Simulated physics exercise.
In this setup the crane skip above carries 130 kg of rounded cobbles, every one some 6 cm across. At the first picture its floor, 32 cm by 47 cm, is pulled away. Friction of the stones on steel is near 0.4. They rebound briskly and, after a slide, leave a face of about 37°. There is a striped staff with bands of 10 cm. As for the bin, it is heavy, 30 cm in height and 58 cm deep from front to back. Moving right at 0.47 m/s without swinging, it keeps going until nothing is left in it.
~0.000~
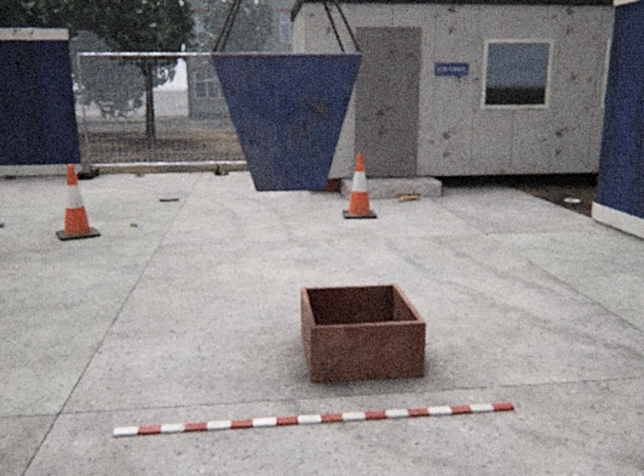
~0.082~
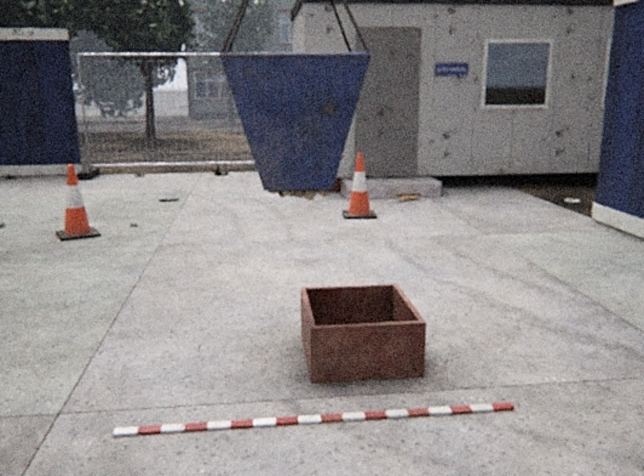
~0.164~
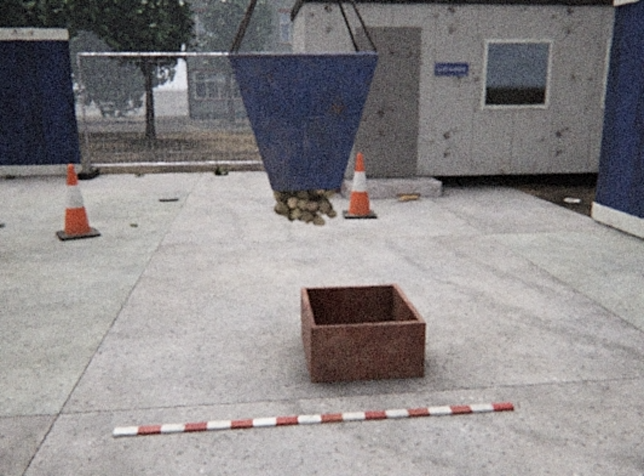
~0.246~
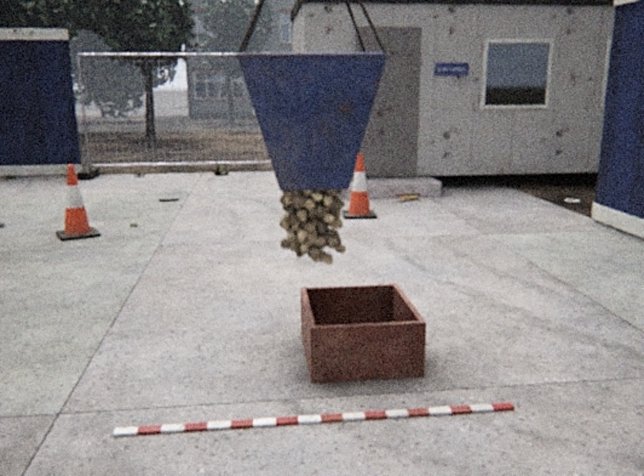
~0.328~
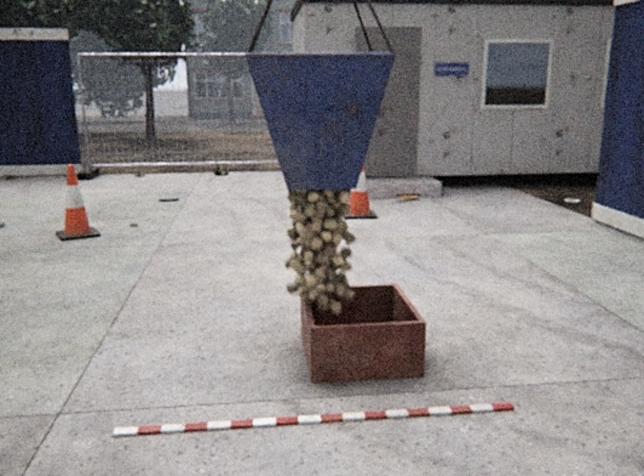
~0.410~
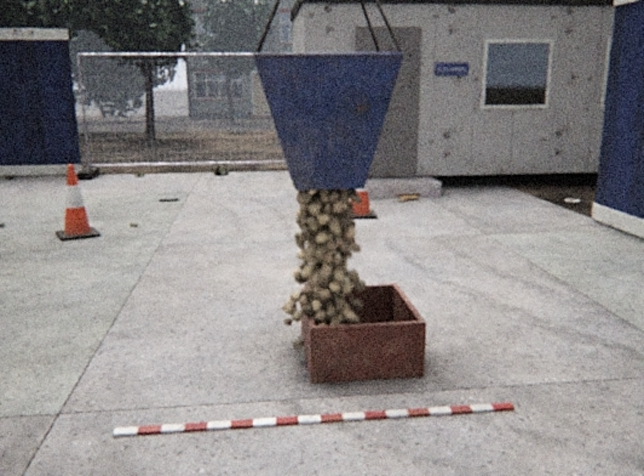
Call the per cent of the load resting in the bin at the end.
Around 92 percent.
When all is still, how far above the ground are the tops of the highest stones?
Some 38 cm high.
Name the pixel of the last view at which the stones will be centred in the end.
Middle at rest: Roughly (356, 324).
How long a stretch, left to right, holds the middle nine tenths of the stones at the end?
Horizontal spread approx 50 cm.
After 0.7 s, 0 % in the crane skip, 4 % falling or lying left of the bin, 96 % falling or lying in the bin; the stones farthest right are at (402, 334).
After 1.1 s, 0 % in the crane skip, 4 % falling or lying left of the bin, 92 % falling or lying in the bin, 3 % falling or lying beside or right of the bin; the stones farthest right are at (423, 306).
After 1.7 s, 0 % in the crane skip, 4 % falling or lying left of the bin, 92 % falling or lying in the bin, 4 % falling or lying beside or right of the bin; the stones farthest right are at (445, 332).
After 2.6 s, 0 % in the crane skip, 4 % falling or lying left of the bin, 92 % falling or lying in the bin, 4 % falling or lying beside or right of the bin; the stones farthest right are at (445, 332).
After 4.5 s, 0 % in the crane skip, 4 % left of the bin, 92 % in the bin, 4 % beside or right of the bin; the stones farthest right are at (445, 332).
